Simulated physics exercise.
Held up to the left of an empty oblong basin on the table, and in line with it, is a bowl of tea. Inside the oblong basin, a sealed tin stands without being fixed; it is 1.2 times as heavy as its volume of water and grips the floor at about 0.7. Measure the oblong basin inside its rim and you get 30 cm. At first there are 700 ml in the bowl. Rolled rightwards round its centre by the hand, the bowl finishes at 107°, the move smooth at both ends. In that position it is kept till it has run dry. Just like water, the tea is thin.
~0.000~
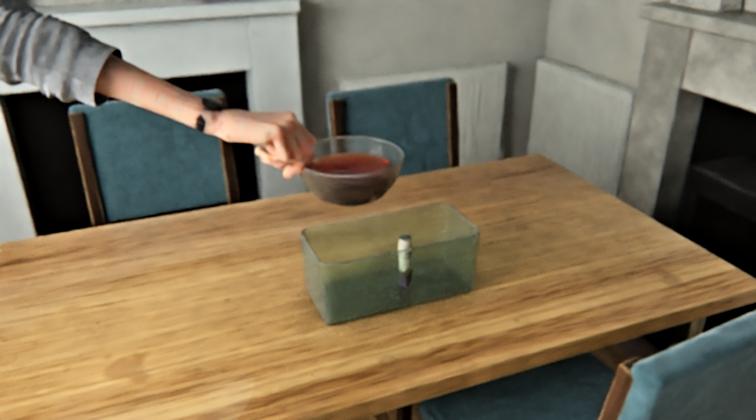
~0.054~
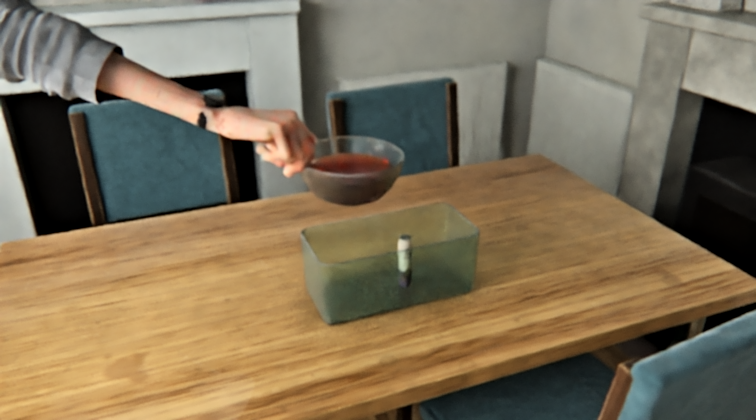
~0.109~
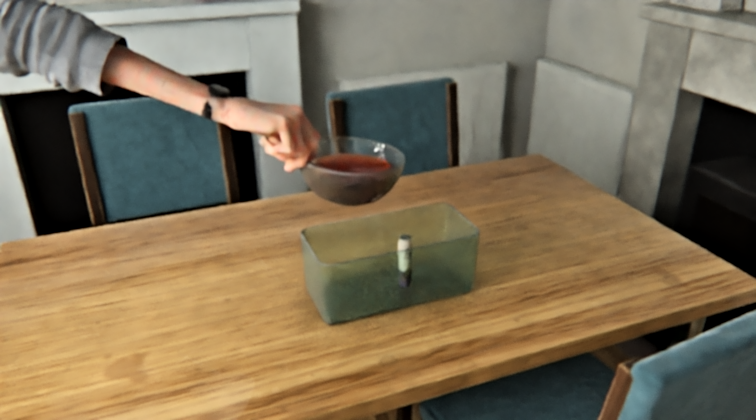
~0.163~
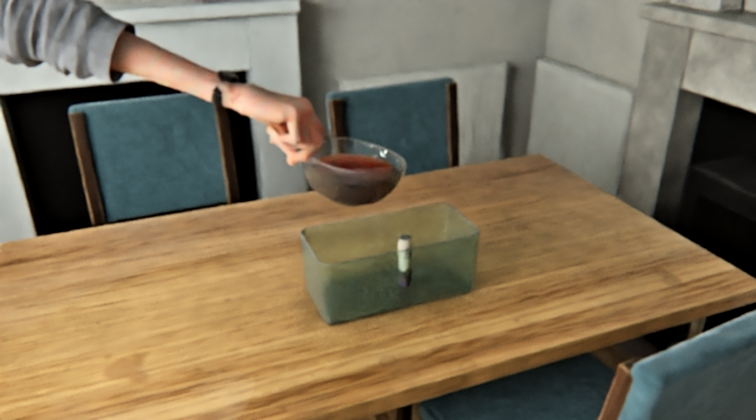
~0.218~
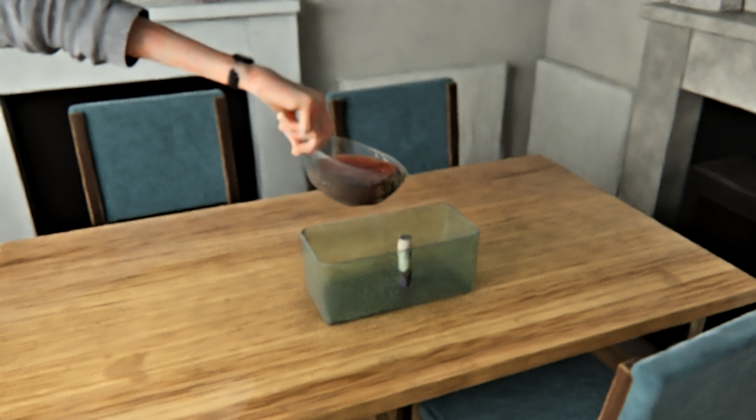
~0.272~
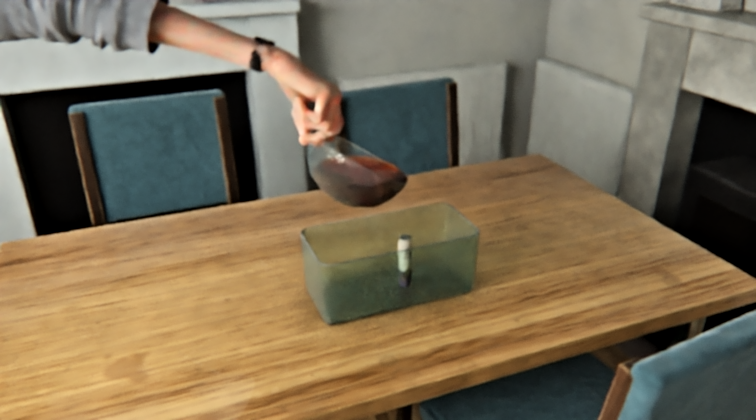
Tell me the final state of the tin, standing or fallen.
It stands firm.
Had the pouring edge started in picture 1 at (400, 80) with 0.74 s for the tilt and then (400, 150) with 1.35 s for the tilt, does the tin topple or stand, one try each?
Trial 1 - tin tips; trial 2 - tin stays standing.
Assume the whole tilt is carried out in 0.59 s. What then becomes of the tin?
Outcome - the tin remains standing.
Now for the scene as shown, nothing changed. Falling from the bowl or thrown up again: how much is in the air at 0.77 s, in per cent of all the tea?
Airborne share: Near 10 %.
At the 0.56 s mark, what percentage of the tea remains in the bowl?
Roughly 12 %.
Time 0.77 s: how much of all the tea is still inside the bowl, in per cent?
About 0 per cent.
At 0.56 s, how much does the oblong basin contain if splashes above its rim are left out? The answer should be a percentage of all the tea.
Near 64 in a hundred.
After 0.56 s the tilt is 92° and 11 per cent is still to pour; the tin stands where it began.
After 0.77 s the tilt is 107° and 0 per cent is still to pour; the tin stands where it began.
After 1.00 s the tilt is 107° and 0 per cent is still to pour; the tin stands where it began.
After 1.24 s the tilt is 107° and 0 per cent is still to pour; the tin stands where it began.
In the end the tin stands where it began.
